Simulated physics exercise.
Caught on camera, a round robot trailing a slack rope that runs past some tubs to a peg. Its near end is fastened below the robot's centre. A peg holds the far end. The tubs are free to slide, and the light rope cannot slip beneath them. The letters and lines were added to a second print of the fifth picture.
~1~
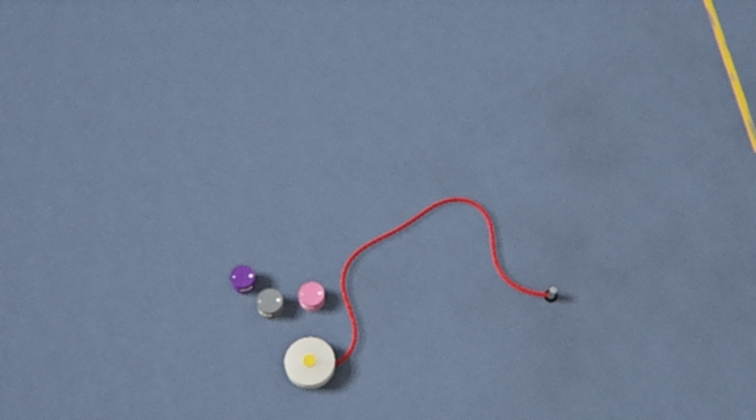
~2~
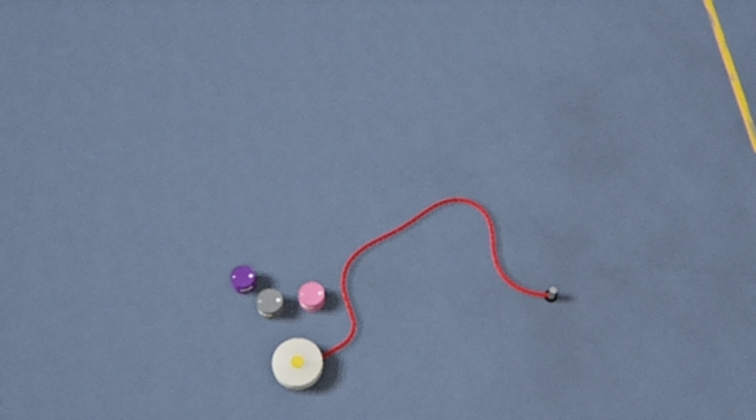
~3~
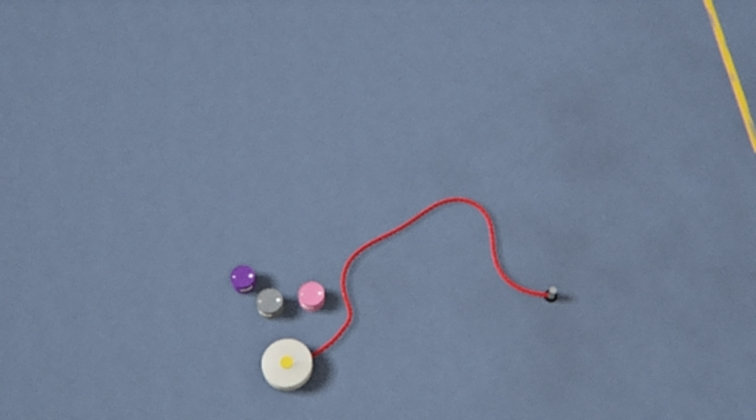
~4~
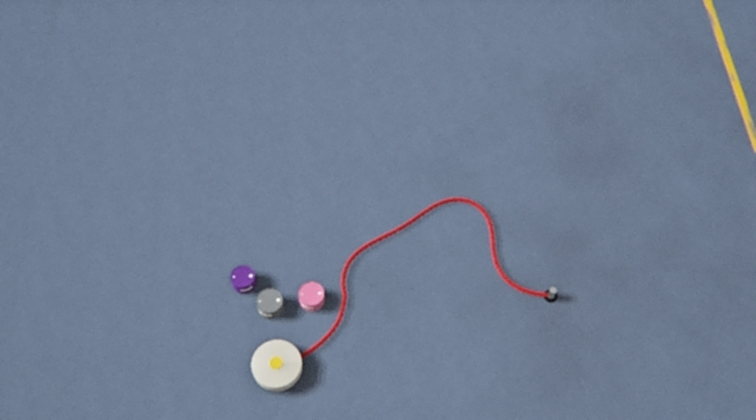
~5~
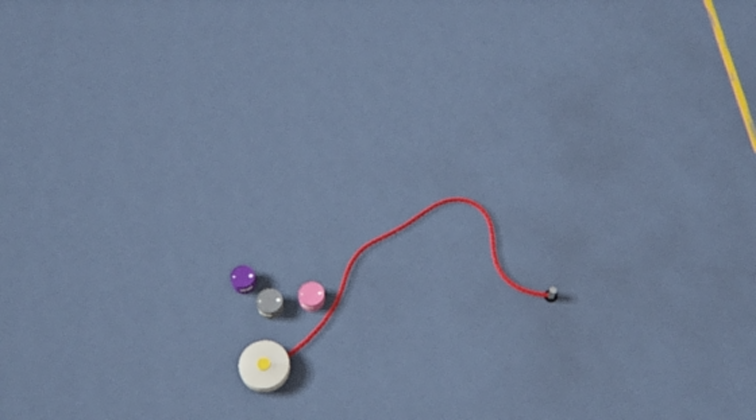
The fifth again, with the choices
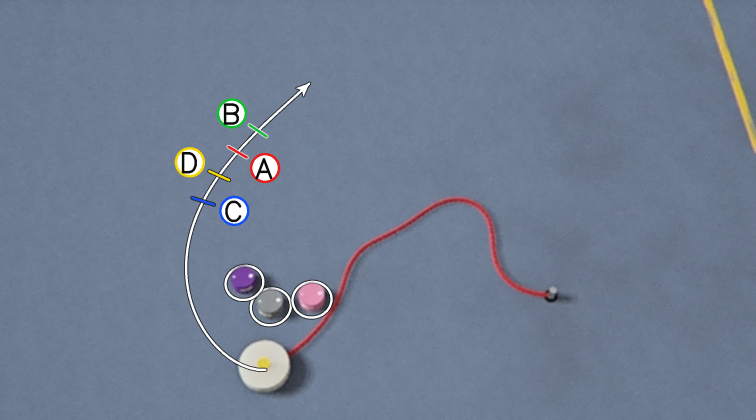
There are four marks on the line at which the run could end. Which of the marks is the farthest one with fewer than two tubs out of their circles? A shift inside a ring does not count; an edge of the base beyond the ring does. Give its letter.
It should halt at C.
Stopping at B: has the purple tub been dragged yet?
Yes.
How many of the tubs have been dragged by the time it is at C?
The count is none.
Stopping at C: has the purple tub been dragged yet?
No.
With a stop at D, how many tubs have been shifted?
Two.
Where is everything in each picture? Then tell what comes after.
In the first picture, robot (310, 364); peg (552, 293); grey tub (270, 304).
In the second picture, robot (298, 364); purple tub (244, 280).
In the third picture, robot (287, 365); peg (552, 293).
In the fourth picture, robot (277, 366); purple tub (244, 280).
In the fifth picture, robot (265, 367); peg (552, 293); grey tub (270, 304); purple tub (244, 280).
On the copy, A at (238, 152); B at (258, 131); C at (203, 201); D at (219, 176); the route from (266, 370) via (196, 217) to (309, 84).
On C. First, robot (201, 325).
Then, robot (185, 254).
Finally, robot (202, 197); none over the rings.
By contrast, A has three over the rings; B has three over the rings; D has two over the rings.
